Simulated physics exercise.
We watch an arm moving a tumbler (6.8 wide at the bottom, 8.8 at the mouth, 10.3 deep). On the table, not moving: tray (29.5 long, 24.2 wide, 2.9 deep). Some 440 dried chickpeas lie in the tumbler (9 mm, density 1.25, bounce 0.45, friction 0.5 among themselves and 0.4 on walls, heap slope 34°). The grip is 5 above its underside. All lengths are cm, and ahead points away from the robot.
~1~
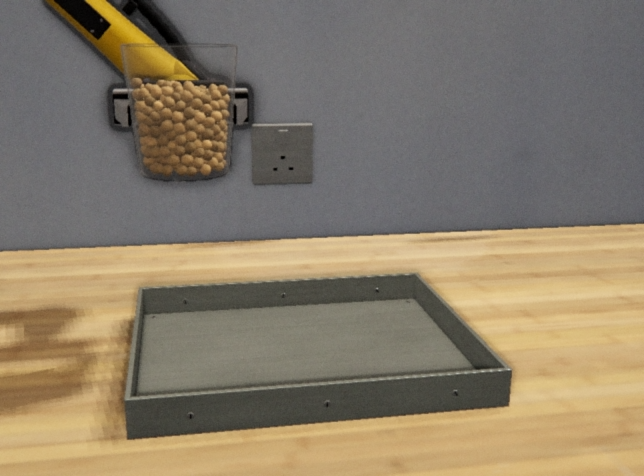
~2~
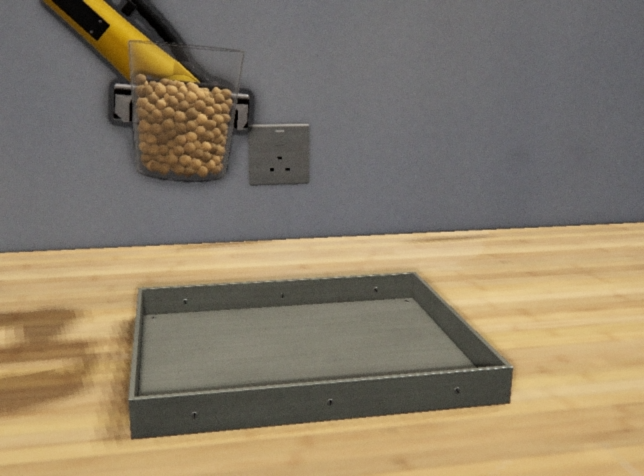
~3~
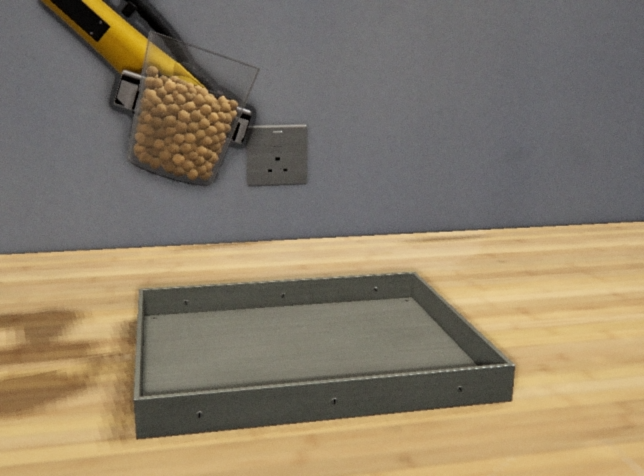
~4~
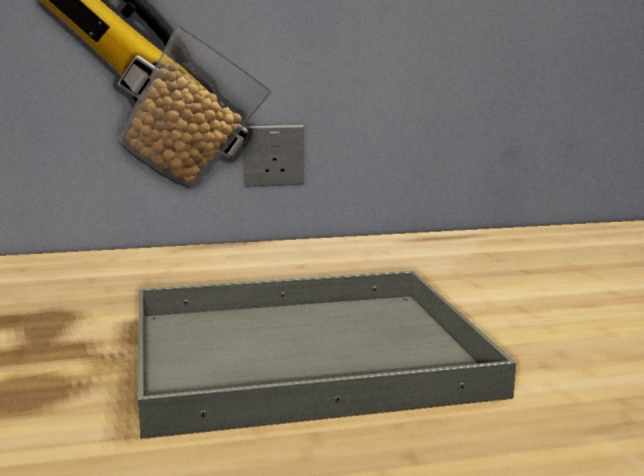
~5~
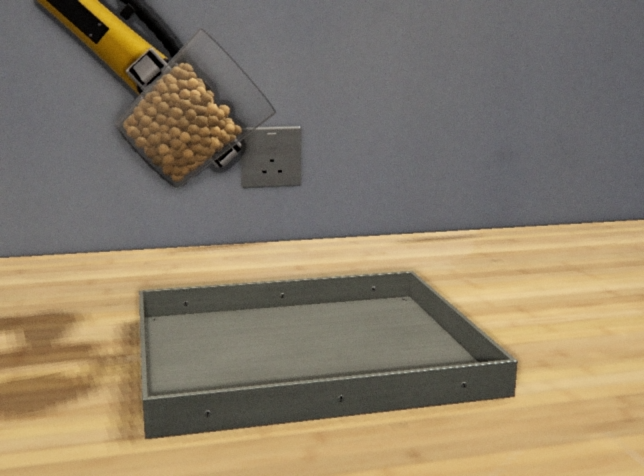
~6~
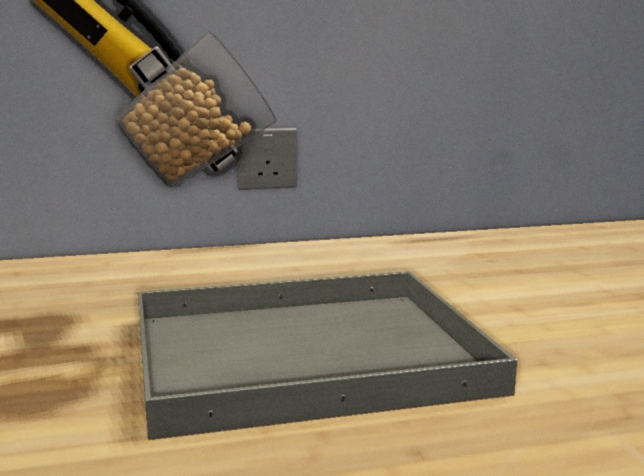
At first, a yellow and black robot arm holds a clear tumbler of dried chickpeas upright against a grey wall, above a wooden table with an empty grey tray. The arm then tilts the tumbler steeply to the right, and the chickpeas shift inside toward its lower side while the tray stays put.
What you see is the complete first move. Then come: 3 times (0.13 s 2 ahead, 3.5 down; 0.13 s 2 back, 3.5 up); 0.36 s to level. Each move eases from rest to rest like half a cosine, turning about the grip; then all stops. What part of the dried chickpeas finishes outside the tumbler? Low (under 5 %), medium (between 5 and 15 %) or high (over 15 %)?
Answer: Low; under 5 % of the dried chickpeas finish outside the tumbler.
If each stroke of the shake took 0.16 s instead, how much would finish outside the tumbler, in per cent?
Then about 0 per cent.
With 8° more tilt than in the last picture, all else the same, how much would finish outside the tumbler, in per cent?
Then about 0 per cent.
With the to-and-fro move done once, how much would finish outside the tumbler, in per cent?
Then about 0 per cent.
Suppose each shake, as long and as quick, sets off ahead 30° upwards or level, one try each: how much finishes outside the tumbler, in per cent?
Some 25 and 15 per cent.
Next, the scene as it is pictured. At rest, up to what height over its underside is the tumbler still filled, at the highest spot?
Some 9.5 cm.
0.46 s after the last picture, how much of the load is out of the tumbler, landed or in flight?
About 0 per cent by then.
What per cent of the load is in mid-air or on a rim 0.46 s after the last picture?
Roughly 0 per cent.
Then, 0.46 s later, tilted 54° forward, highest piece 23 above the table; 436 in the tumbler.
Then, 0.91 s later, tilted 38° forward, highest piece 25 above the table; 436 in the tumbler.
Then, 1.34 s later, level, highest piece 27 above the table; 436 in the tumbler.
Then, 2.39 s later, level, highest piece 27 above the table; 436 in the tumbler.
At rest, 436 in the tumbler. That is 0 % outside the tumbler.
